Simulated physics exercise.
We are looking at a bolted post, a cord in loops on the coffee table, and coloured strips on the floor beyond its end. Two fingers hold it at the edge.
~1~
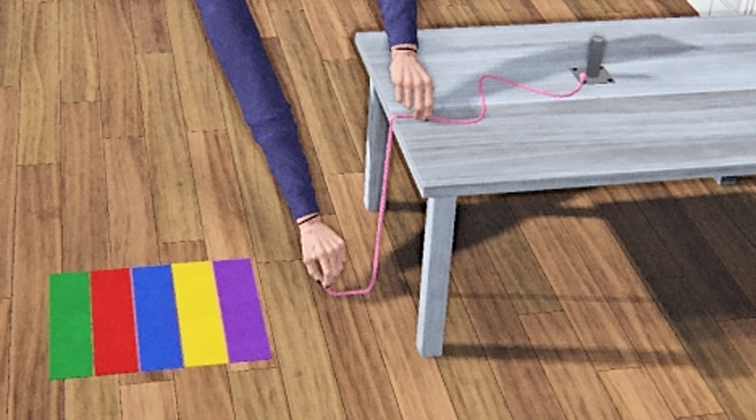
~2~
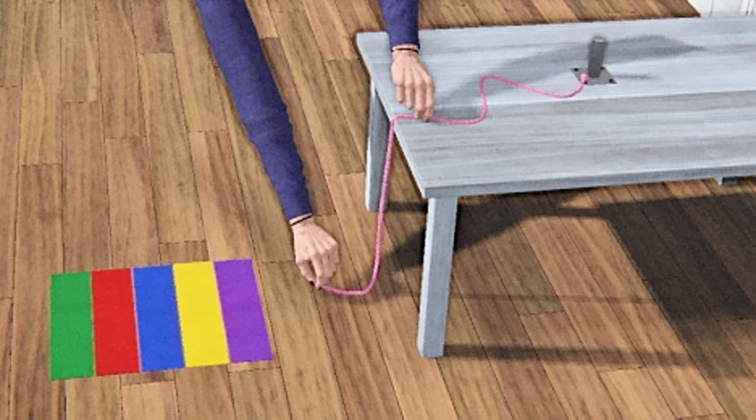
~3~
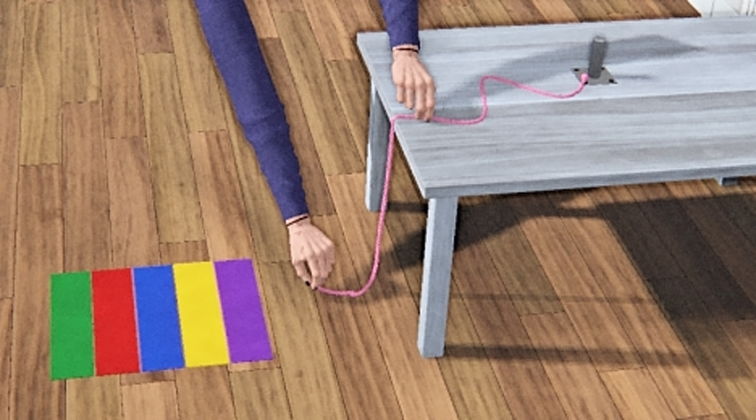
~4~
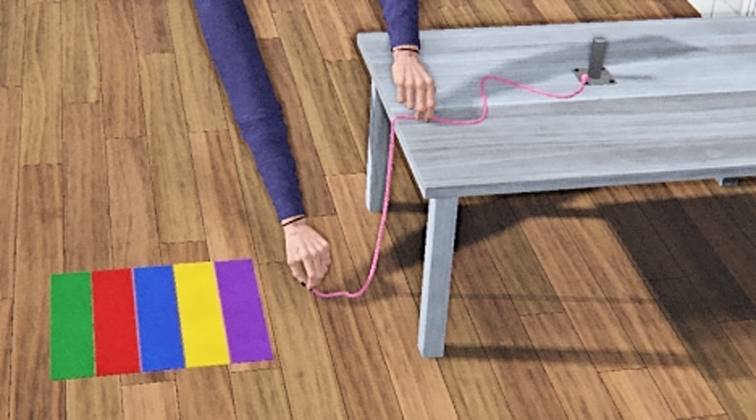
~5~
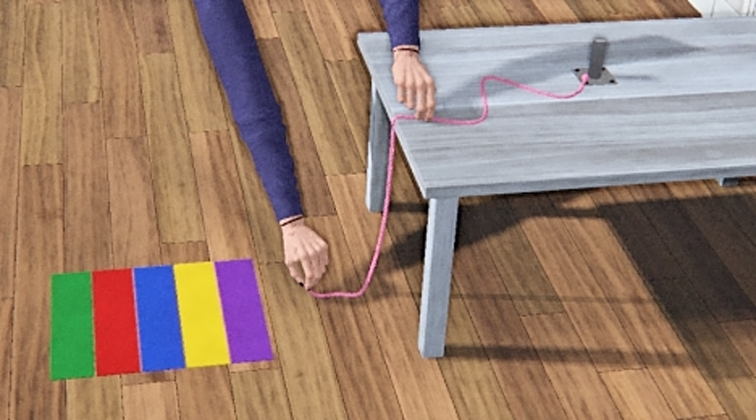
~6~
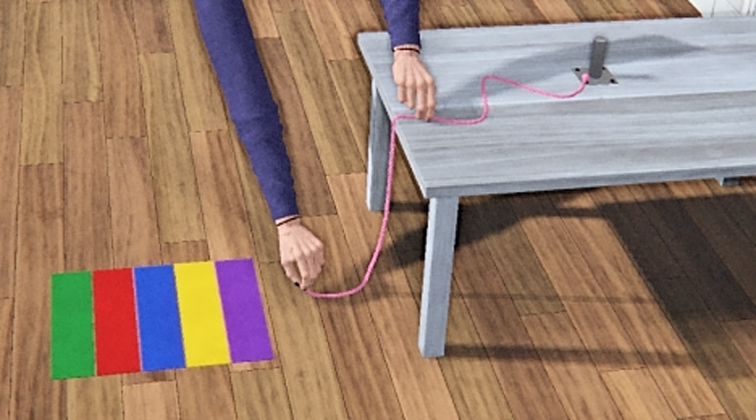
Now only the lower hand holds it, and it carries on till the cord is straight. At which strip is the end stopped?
Over green.
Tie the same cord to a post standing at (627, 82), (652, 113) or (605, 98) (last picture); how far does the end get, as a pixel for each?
Near (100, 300), (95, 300) and (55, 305).
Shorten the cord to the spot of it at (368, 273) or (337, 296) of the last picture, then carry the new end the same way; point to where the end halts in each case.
Try by try, around (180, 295) and (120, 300).
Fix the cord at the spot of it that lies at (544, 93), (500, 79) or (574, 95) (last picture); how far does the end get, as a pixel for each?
Try by try, around (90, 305), (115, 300) and (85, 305).
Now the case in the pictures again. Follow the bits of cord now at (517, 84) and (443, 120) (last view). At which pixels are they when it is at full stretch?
At (490, 91), then (340, 138).
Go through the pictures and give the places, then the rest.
The first frame shows end (324, 283); purple (247, 341); yellow (204, 345); blue (160, 349); red (115, 353); green (70, 358).
The second frame shows end (316, 284); cord through (573, 95) (492, 77) (484, 116) (394, 121) (382, 200) (374, 278).
The third frame shows end (313, 284).
The fourth frame shows end (308, 285); cord through (573, 95) (493, 78) (484, 117) (395, 121) (386, 200) (370, 278).
The fifth frame shows end (306, 285).
The sixth frame shows end (302, 285); cord through (574, 95) (493, 77) (485, 116) (396, 121) (388, 200) (367, 278).
A little later, end near (135, 299); over red.
Next, end near (91, 303); over green.
When it is tight, end near (65, 305); over green. The end stops over the green strip.
